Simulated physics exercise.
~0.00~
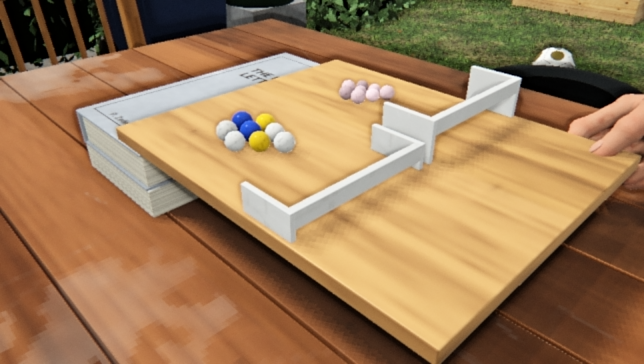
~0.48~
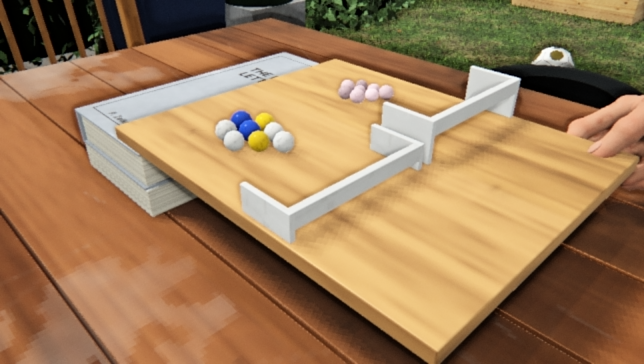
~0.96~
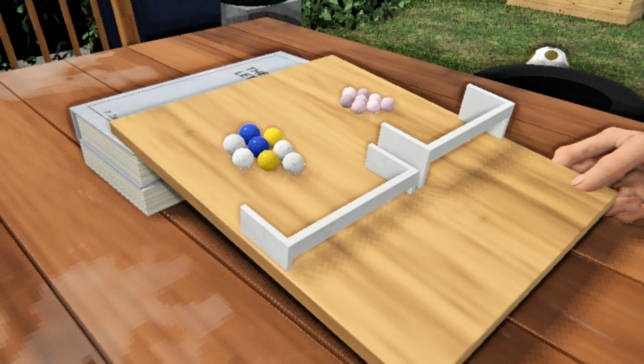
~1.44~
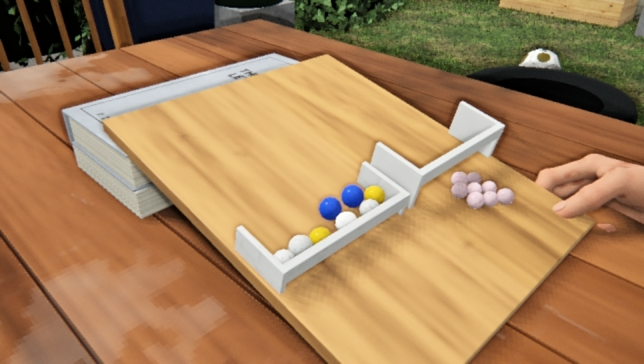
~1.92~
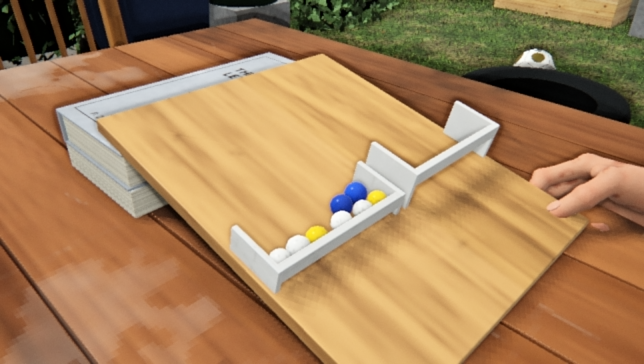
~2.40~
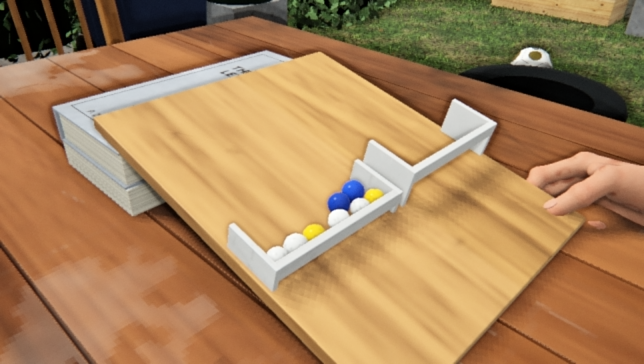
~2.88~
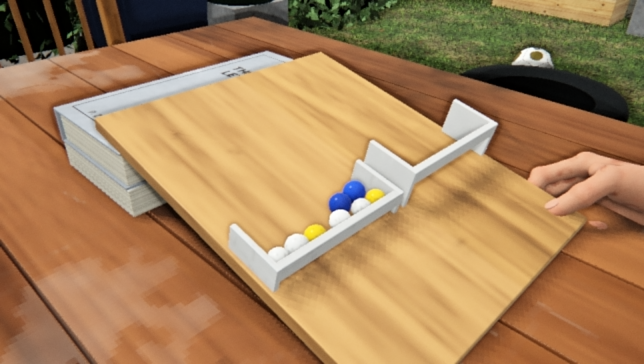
A wooden board leans on a stack of books on an outdoor table, seen from slightly above, with grass behind and a hand at its right end. Two white barriers stand on it, with white, blue and yellow balls above the nearer one and small pale pink balls above the farther one. As the hand lowers its end, the board tilts more steeply and both groups roll down. The pink balls pass under the far barrier and disappear from view. The coloured balls stop against the near barrier and stay gathered there while the board rests still.
